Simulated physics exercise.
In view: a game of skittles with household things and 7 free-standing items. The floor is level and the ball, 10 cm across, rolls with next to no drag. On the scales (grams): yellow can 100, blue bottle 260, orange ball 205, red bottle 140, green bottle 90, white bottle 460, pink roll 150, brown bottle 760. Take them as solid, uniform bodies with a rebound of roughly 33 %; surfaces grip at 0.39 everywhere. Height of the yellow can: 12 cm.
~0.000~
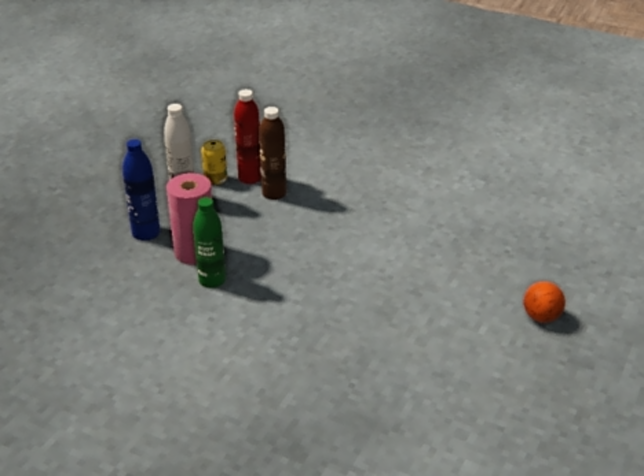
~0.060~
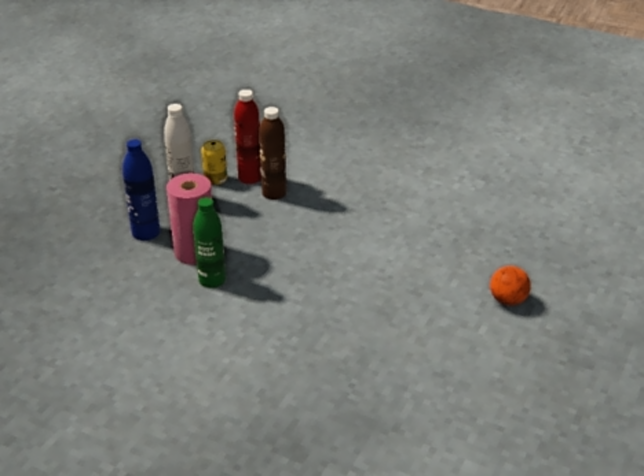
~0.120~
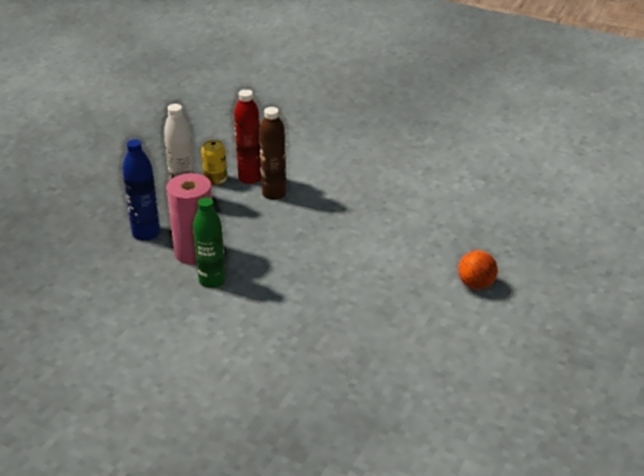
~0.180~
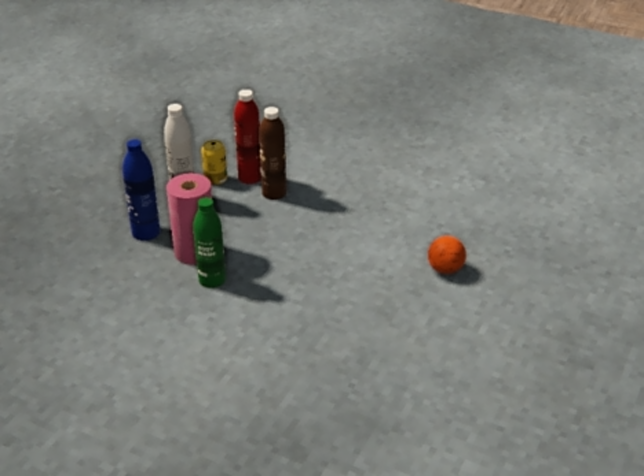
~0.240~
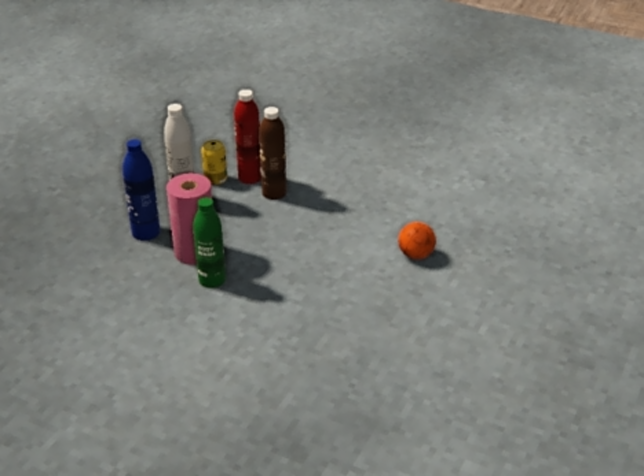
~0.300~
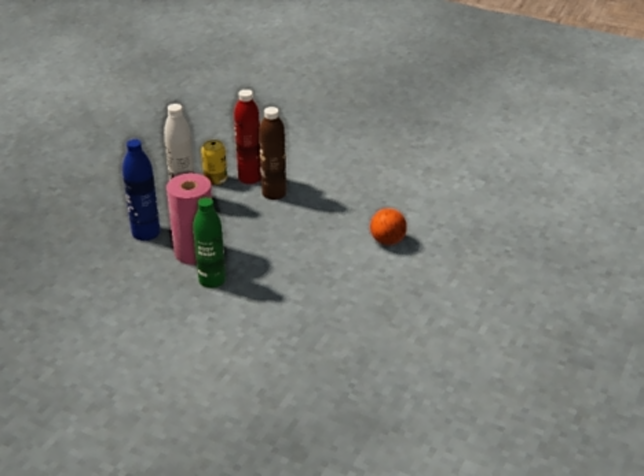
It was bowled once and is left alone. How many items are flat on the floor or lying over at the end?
Lost: Not one.
By 0.80 s, ball 84 cm along; orange ball near (314, 158).
By 1.70 s, ball 115 cm along; orange ball near (339, 90).
When it is over (2.6 s), all 7 within 8 cm of the start. End places, in pixels of the last picture, yellow can near (215, 163), blue bottle near (140, 189).
